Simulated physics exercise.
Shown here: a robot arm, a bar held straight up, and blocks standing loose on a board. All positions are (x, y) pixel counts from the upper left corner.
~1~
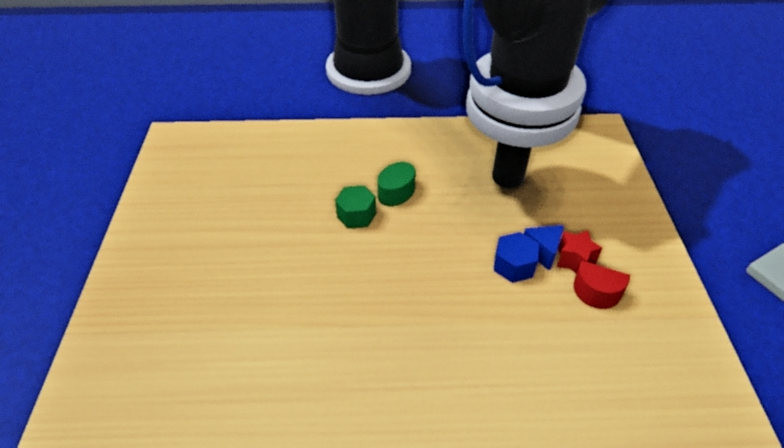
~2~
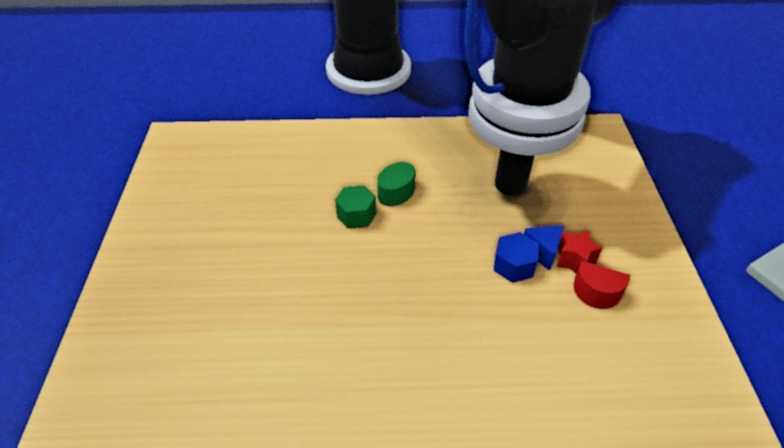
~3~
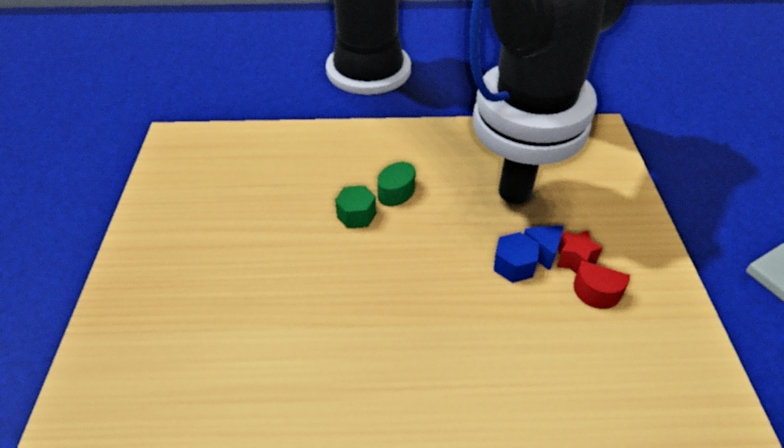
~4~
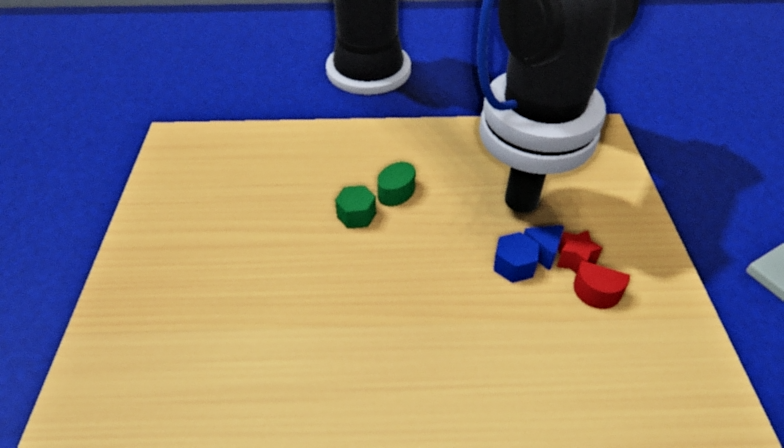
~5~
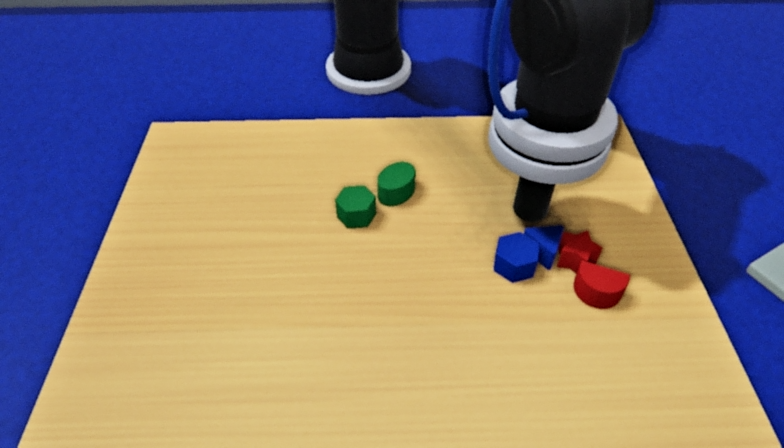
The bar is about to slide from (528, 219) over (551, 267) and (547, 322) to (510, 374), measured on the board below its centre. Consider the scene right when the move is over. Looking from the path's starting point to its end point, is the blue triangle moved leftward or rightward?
Left.
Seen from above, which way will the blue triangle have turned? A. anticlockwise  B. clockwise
A
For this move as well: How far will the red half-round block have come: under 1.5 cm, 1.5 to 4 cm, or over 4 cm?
The displacement of the red half-round block is below 1.5 cm.
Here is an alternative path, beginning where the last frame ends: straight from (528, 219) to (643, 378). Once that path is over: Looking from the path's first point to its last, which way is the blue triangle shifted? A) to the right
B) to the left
(A)
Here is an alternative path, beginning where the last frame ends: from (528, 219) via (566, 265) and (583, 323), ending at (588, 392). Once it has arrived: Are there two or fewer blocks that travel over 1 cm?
I expect not.
What follows on the original path. One third of the way, bar at (553, 259); blue six-sided block at (515, 257), turned 40° clockwise; blue triangle at (563, 276); red star-shaped block at (595, 251), turned 20° anticlockwise; red half-round block at (607, 280).
Two thirds of the way, bar at (549, 316); blue six-sided block at (515, 257), turned 40° clockwise; blue triangle at (575, 335), turned 20° anticlockwise; red star-shaped block at (595, 251), turned 20° anticlockwise; red half-round block at (607, 280).
At the end, bar at (512, 367); blue six-sided block at (515, 257), turned 40° clockwise; blue triangle at (577, 344), turned 40° anticlockwise; red star-shaped block at (595, 251), turned 20° anticlockwise; red half-round block at (607, 280).
